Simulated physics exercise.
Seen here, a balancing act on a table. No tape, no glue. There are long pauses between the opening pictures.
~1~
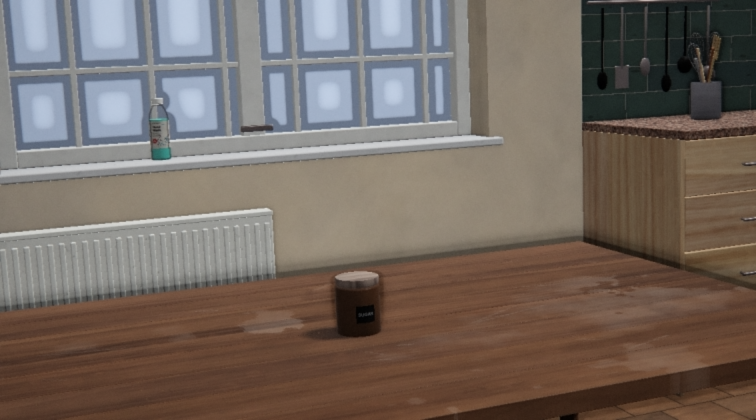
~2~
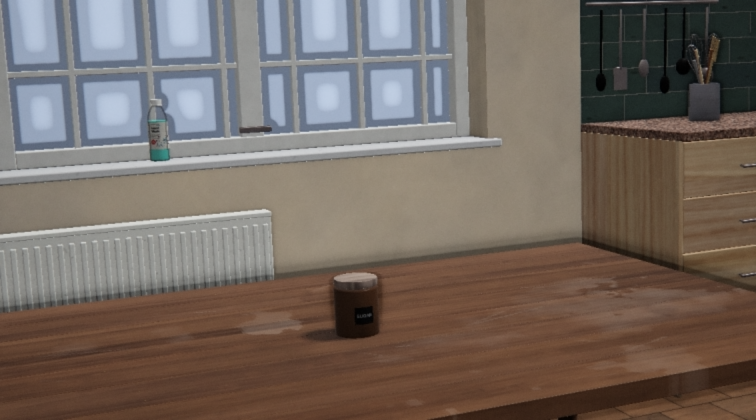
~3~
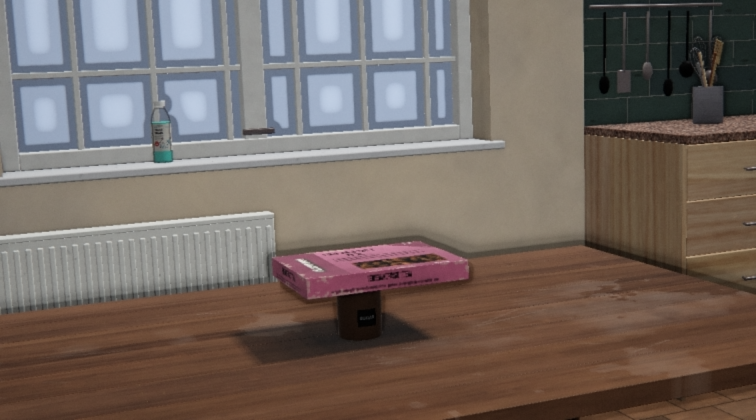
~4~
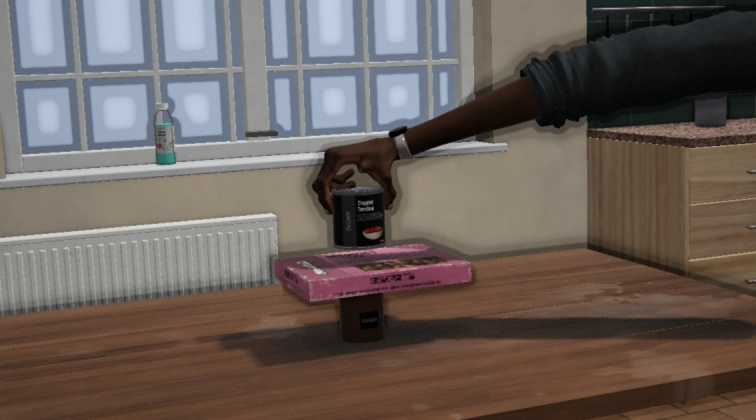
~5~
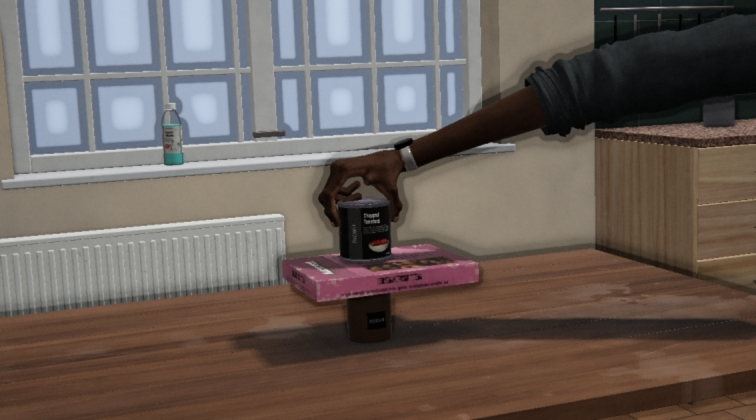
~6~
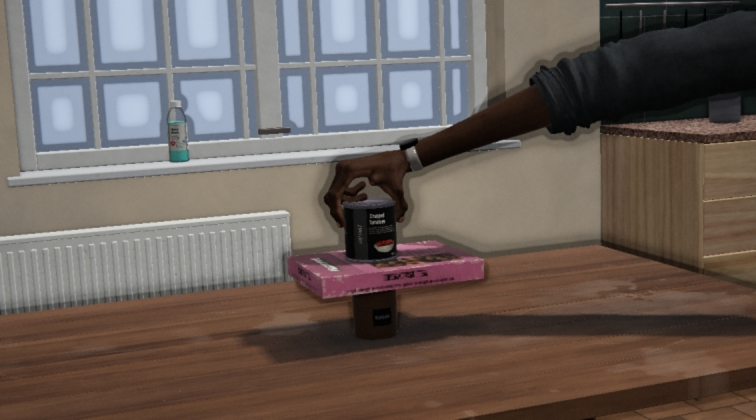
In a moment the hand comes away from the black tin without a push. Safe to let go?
It keeps its balance.
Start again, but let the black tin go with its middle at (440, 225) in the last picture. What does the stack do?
Then it gives way.
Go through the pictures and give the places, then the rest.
In the first picture, the last thing is not in view yet; brown jar (358, 304).
In the second picture, the last thing is not in view yet; brown jar (356, 305).
In the third picture, the last thing is not in view yet; brown jar (359, 307).
The fourth picture shows coming down; black tin (359, 217); brown jar (362, 310).
The fifth picture shows coming down; black tin (365, 230); brown jar (369, 310).
The sixth picture shows set down, still held; black tin (370, 230); brown jar (375, 307).
Then, 0.20 s on from there, no change.
Then, 0.50 s on from there, black tin resting near (370, 230).
In the end, all 3 unmoved. At the end, from the last picture's camera, black tin near (370, 230). The stack holds.
